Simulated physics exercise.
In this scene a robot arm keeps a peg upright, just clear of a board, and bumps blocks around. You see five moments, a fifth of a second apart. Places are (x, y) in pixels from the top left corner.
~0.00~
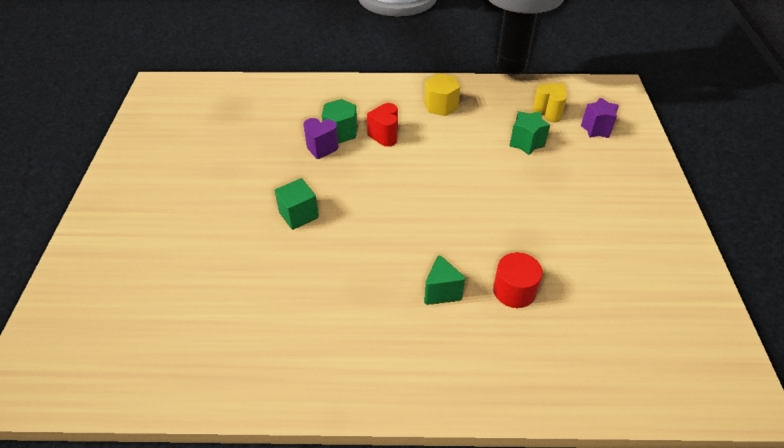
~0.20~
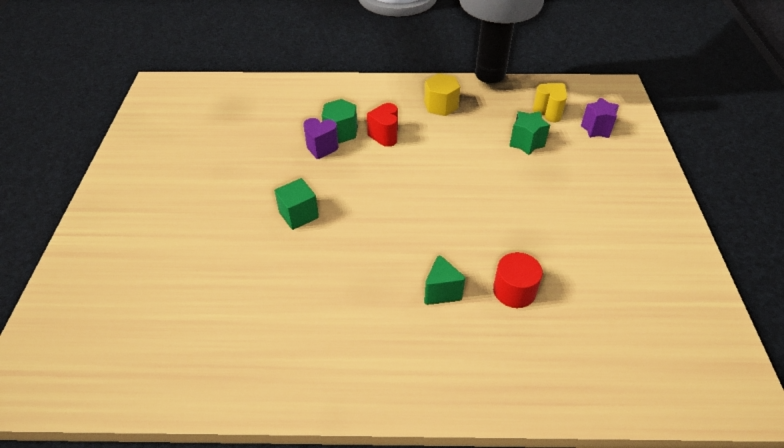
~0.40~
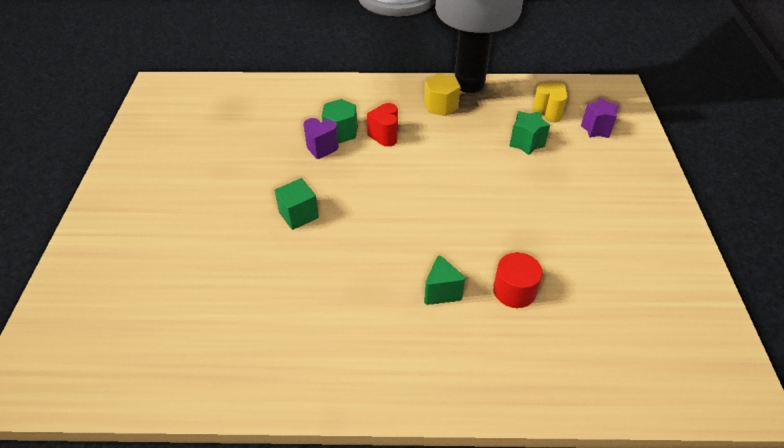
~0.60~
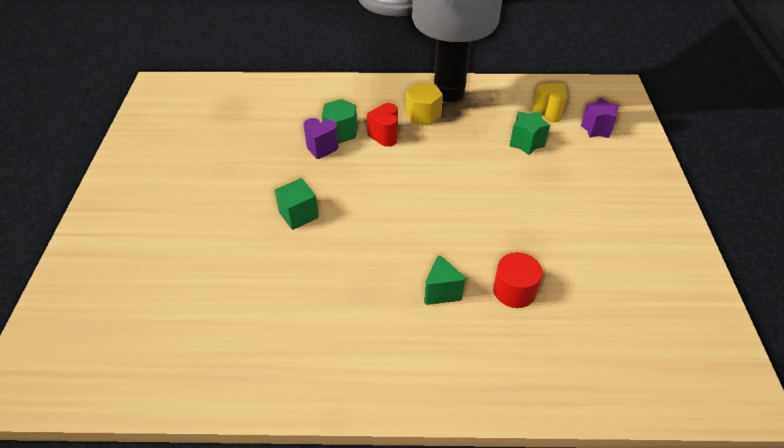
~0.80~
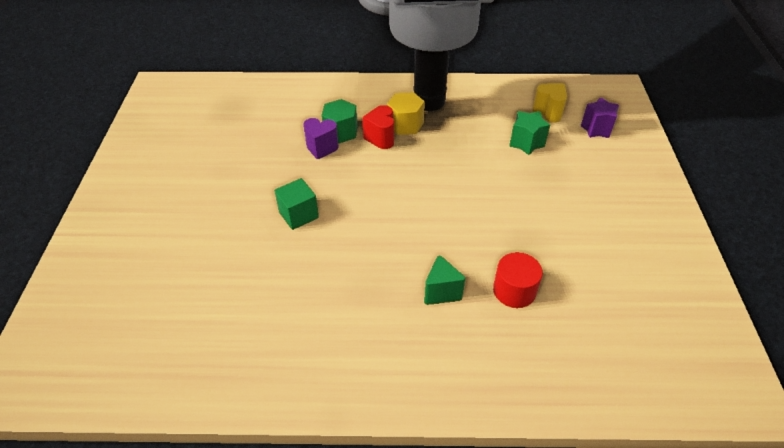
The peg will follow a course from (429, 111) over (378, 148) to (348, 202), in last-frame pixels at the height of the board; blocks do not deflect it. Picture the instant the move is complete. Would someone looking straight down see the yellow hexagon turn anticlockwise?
My answer is no.
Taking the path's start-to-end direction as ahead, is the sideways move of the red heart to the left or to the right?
It heads right.
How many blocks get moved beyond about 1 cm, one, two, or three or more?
Two blocks move more than 1 cm.
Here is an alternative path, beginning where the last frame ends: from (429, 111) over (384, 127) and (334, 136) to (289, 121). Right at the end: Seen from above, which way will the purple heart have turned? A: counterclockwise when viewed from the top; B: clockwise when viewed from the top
Option B.
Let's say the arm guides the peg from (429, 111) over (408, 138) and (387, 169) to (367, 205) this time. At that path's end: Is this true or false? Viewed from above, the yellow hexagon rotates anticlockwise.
False
What follows on the original path. One third of the way, peg (395, 128); red heart (343, 139), turned 40° anticlockwise; yellow hexagon (364, 125), turned 15° clockwise.
Two thirds of the way, peg (362, 156); red heart (301, 160), turned 40° anticlockwise; yellow hexagon (326, 146), turned 25° clockwise.
At the end, peg (347, 194); green hexagon not moved; red heart (292, 163), turned 40° anticlockwise; yellow hexagon (319, 149), turned 45° clockwise.
